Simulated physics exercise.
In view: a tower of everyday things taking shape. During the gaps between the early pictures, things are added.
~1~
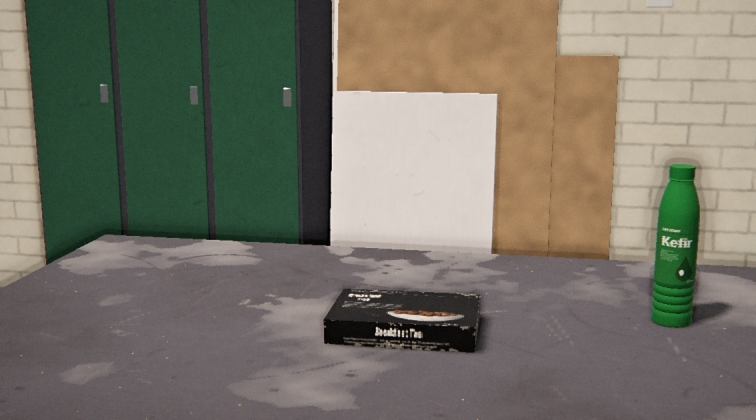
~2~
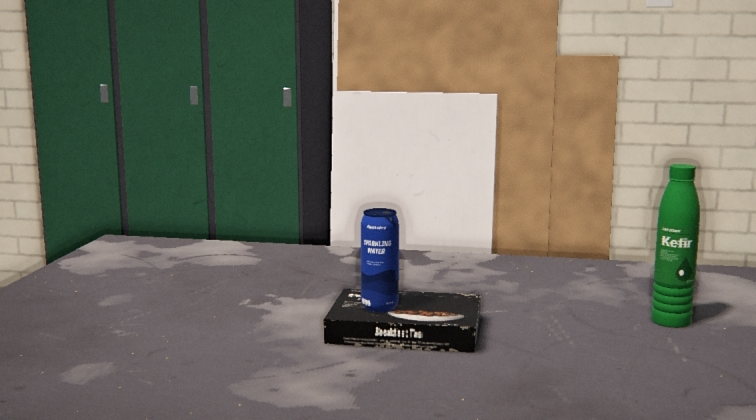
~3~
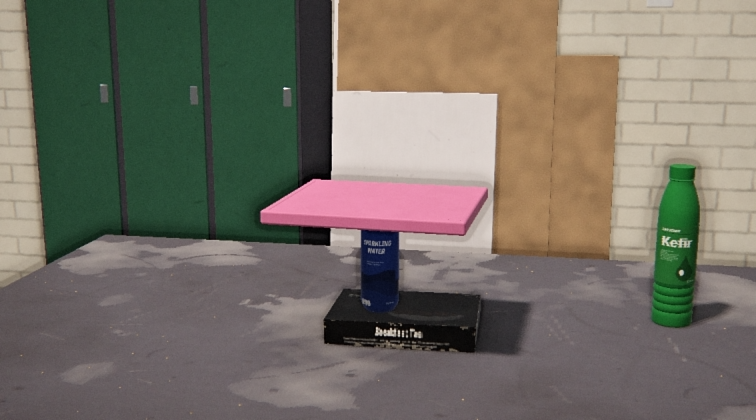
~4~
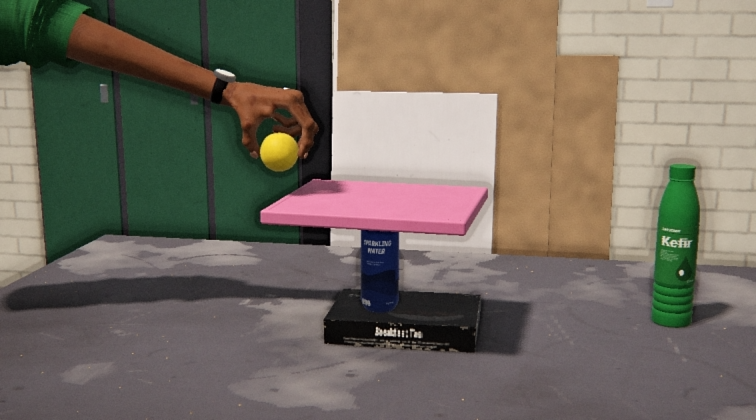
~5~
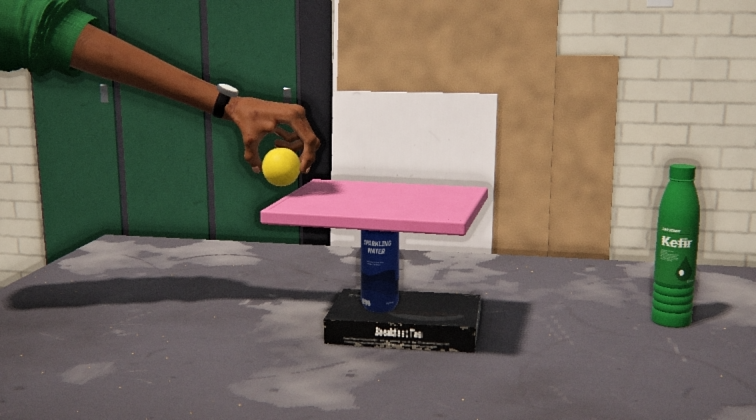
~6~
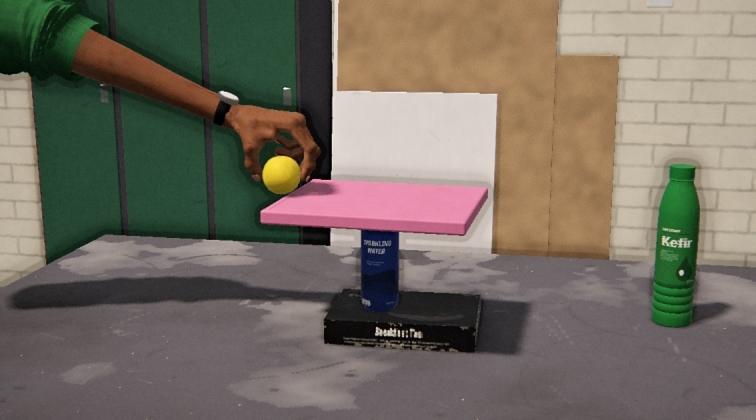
We see a black box and a green bottle on a gray table; a blue can and then a pink board appear stacked on the box, and a hand from the left lowers a yellow lemon onto the board's left side.
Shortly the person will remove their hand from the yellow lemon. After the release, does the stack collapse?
Some of it tumbles.
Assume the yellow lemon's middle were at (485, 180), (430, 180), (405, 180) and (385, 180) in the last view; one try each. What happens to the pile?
Result per case: First toppled, second still standing, third still standing, fourth still standing.
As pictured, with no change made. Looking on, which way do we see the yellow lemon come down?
Off leftwards in the picture.
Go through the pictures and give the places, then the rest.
In the first frame, the last thing is not in view yet.
In the second frame, the last thing is not in view yet; green bottle (677, 245).
In the third frame, the last thing is not in view yet; blue can (380, 260).
In the fourth frame, on its way; yellow lemon (279, 152); green bottle (677, 245).
In the fifth frame, on its way; yellow lemon (282, 167); blue can (380, 260).
In the sixth frame, set down, still held; yellow lemon (282, 175); green bottle (677, 245).
Then, 0.30 s after the last picture, yellow lemon now fallen.
Then, 0.40 s after the last picture, things are still on the move.
Then, 0.50 s after the last picture, as before.
At rest, fallen, yellow lemon; the other 4 in place. Seen from the same camera at the end, yellow lemon near (237, 306). The pile loses its balance.
